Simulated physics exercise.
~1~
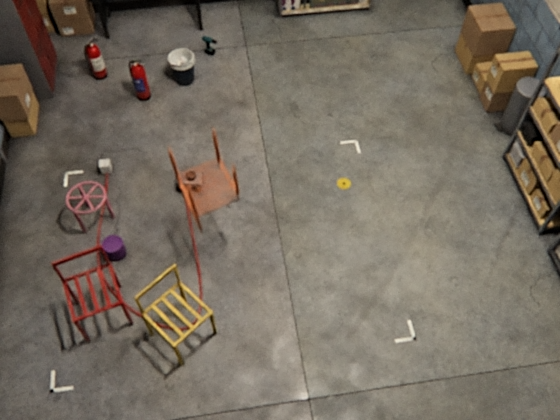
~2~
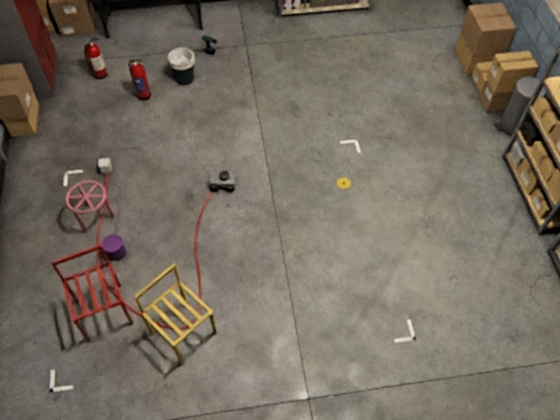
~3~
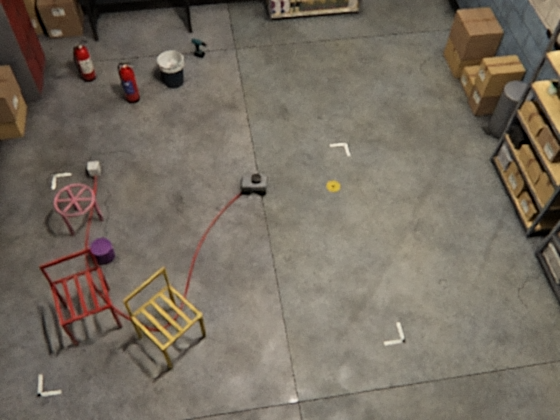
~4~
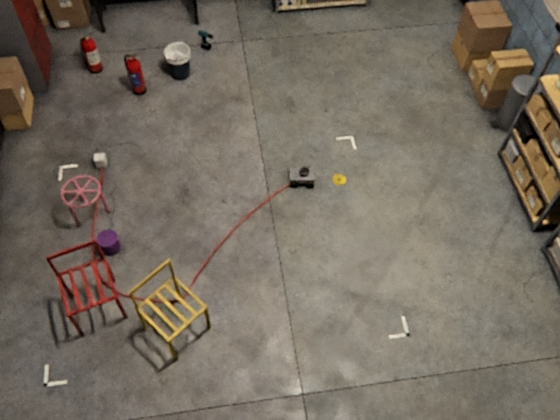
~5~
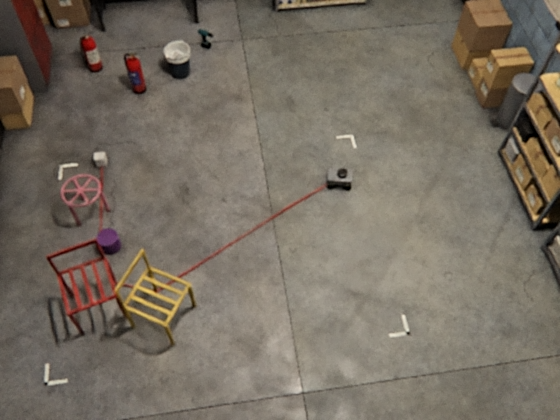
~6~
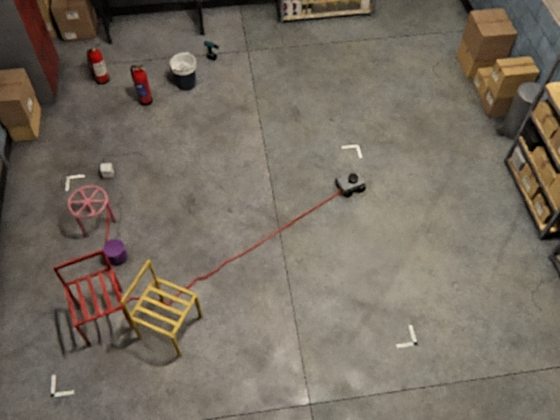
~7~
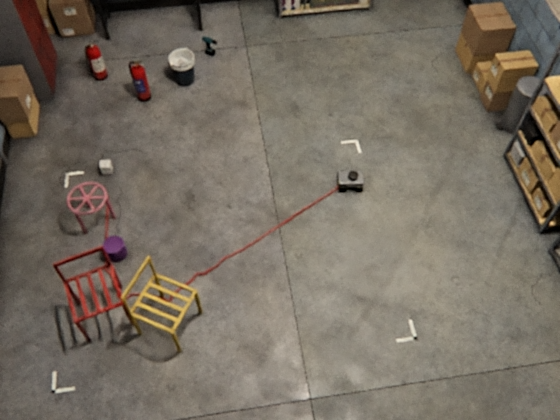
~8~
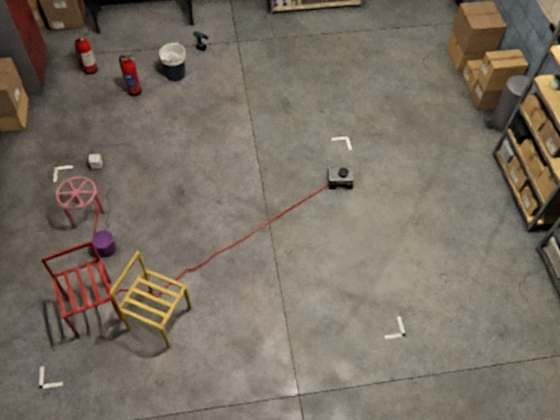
A small dark cart trailing a red lead begins beside an orange chair on a grey workshop floor, with a red chair, a yellow chair, a pink stool and a purple tub to the left. The orange chair is soon gone from view, and the cart rolls slowly right, drawing the lead out behind it. As it nears the yellow dot, the lead straightens and the yellow chair turns and shifts slightly left. The cart stops over the dot, covering it. At the end it sits still, the plug pulled free near the small white block, while the red chair, stool and tub remain in place.
